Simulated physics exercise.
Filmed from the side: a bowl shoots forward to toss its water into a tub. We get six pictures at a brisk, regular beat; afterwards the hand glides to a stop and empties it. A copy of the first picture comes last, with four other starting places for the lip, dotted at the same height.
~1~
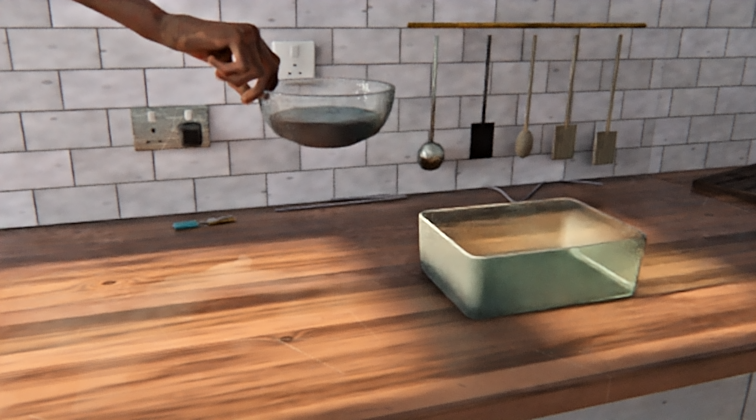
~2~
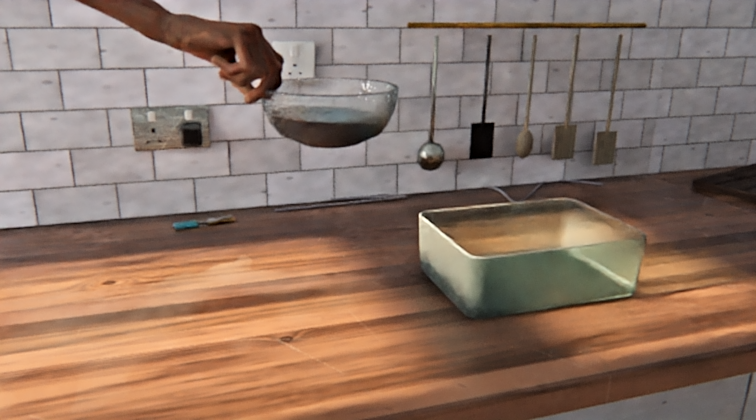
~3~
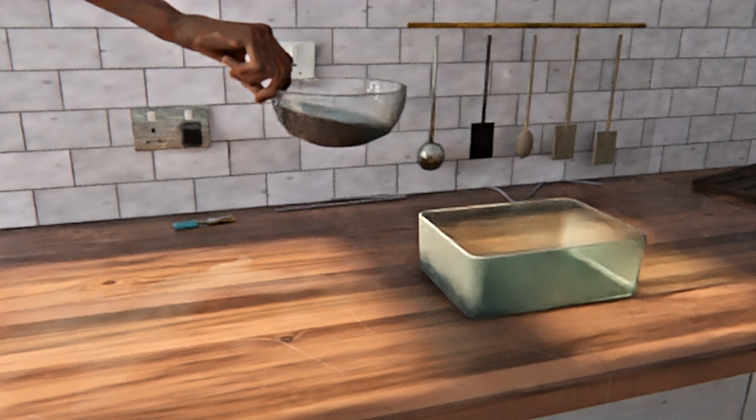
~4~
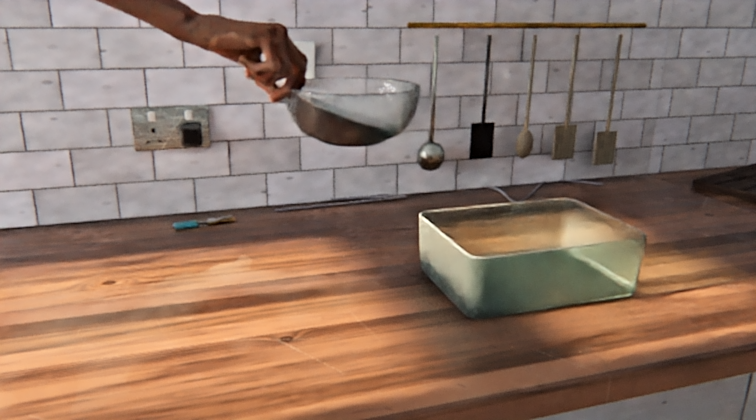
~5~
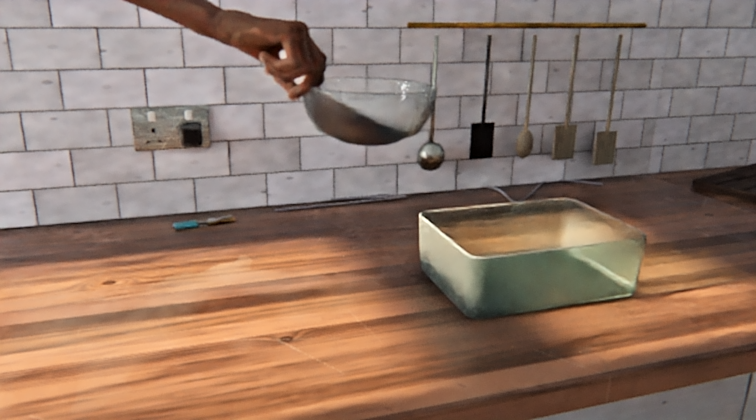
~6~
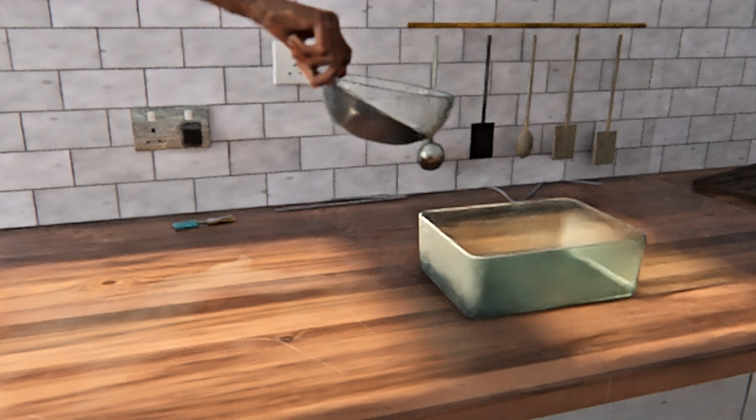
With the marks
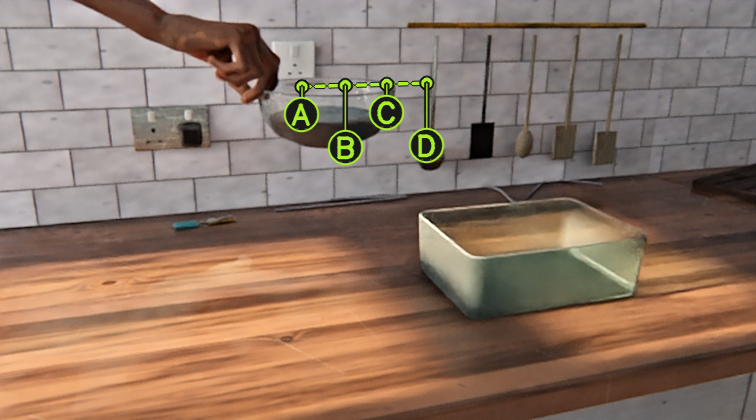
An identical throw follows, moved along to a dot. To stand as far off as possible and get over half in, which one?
A.
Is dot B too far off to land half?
No, not at all.
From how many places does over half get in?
All of the four.
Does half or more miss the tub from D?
No.
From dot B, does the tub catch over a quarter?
Yes, clearly.
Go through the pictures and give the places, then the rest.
The first frame shows upright, lip at (389, 84); tub from (464, 317) to (632, 292); nothing has left yet.
The second frame shows upright, lip at (392, 84); nothing has left yet.
The third frame shows upright, lip at (401, 83); nothing has left yet.
The fourth frame shows upright, lip at (413, 83); nothing has left yet.
The fifth frame shows upright, lip at (429, 84); nothing has left yet.
The sixth frame shows tipped about 10°, lip at (447, 93); nothing has left yet.
On the marked copy, A at (301, 86); B at (345, 85); C at (386, 84); D at (426, 83).
With A, about 63 % lands in the tub, 29 % falls short and 8 % goes beside or beyond.
With B, about 77 % lands in the tub, 12 % falls short and 11 % goes beside or beyond.
With C, about 88 % lands in the tub, 7 % falls short and 4 % goes beside or beyond.
With D, about 83 % lands in the tub, 6 % falls short and 11 % goes beside or beyond.
